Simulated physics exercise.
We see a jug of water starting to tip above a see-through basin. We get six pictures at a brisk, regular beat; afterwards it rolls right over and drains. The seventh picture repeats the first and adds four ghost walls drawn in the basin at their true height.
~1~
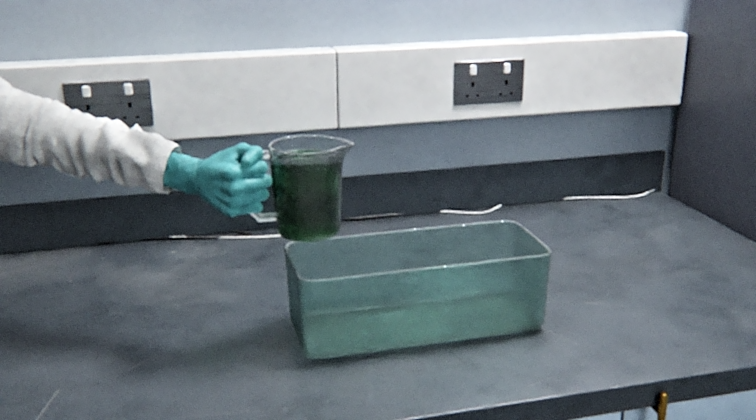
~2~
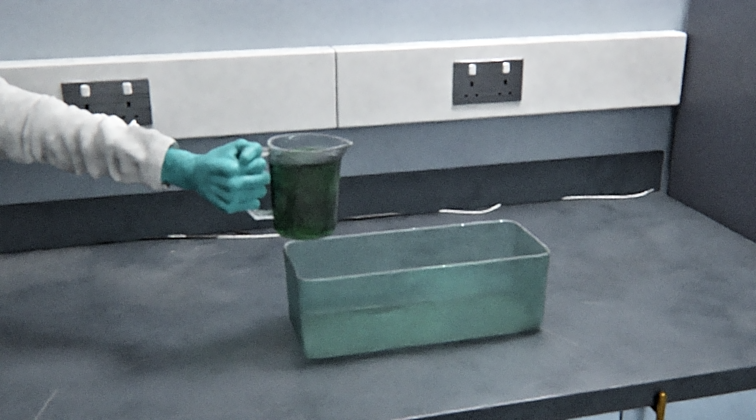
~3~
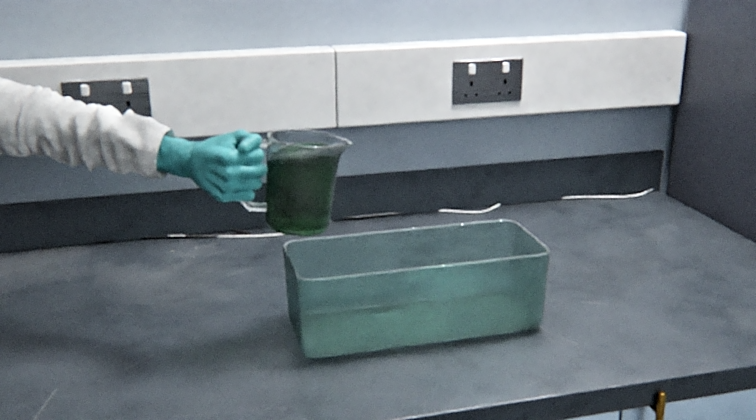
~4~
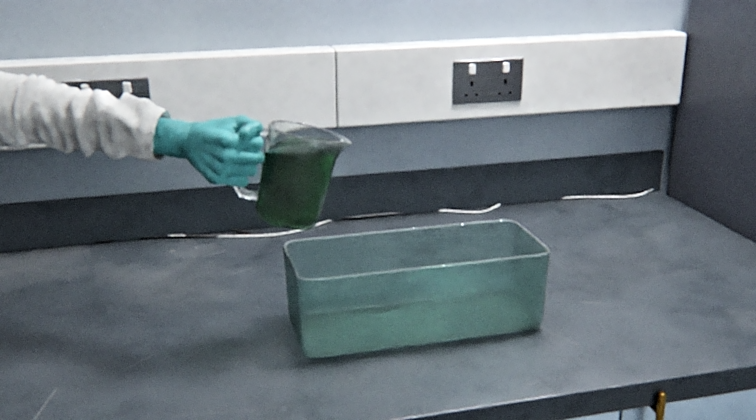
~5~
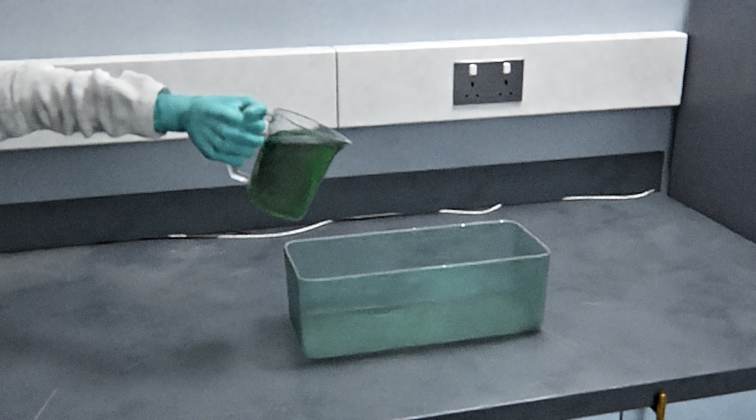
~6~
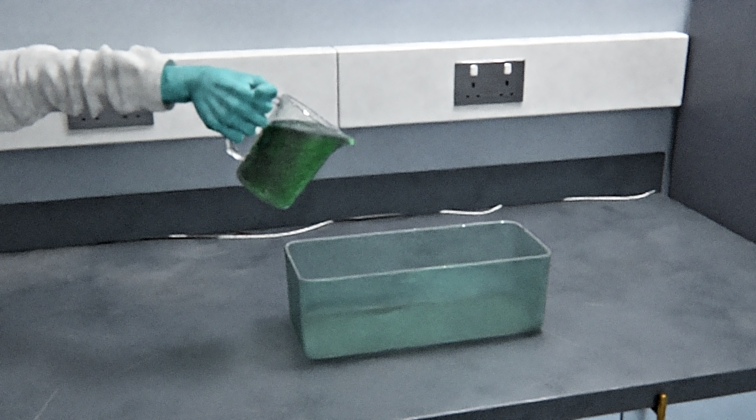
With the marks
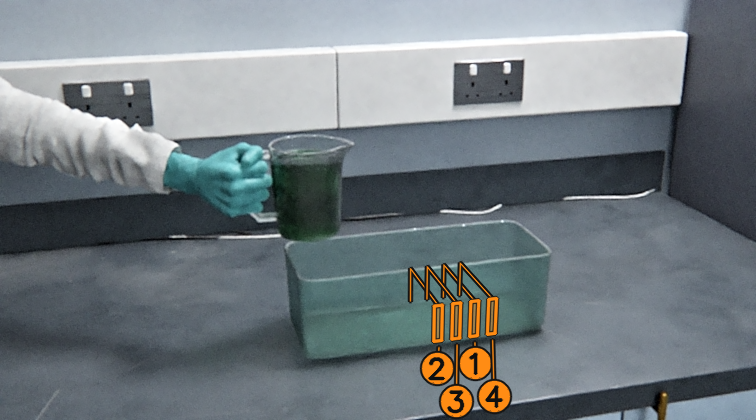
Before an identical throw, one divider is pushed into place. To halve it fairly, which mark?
I would pick place 3.
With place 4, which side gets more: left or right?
More ends on the left.
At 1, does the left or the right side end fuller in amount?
The left side.
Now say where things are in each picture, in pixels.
Upright, lip at (352, 143); basin from (303, 357) to (542, 325); nothing has left yet.
Upright, lip at (351, 143); nothing has left yet.
Tipped about 7°, lip at (350, 142); nothing has left yet.
Tipped about 14°, lip at (350, 142); nothing has left yet.
Tipped about 25°, lip at (350, 142); nothing has left yet.
Tipped about 37°, lip at (351, 143); nothing has left yet.
On the marked copy, 1 at (474, 342); 2 at (438, 347); 3 at (457, 344); 4 at (492, 339).
With 1, about 83 % ends left of the wall and 6 % right of it; 11 % is lost outside.
With 2, about 17 % ends left of the wall and 79 % right of it; 4 % is lost outside.
With 3, about 55 % ends left of the wall and 42 % right of it; 3 % is lost outside.
With 4, about 89 % ends left of the wall and 4 % right of it; 7 % is lost outside.
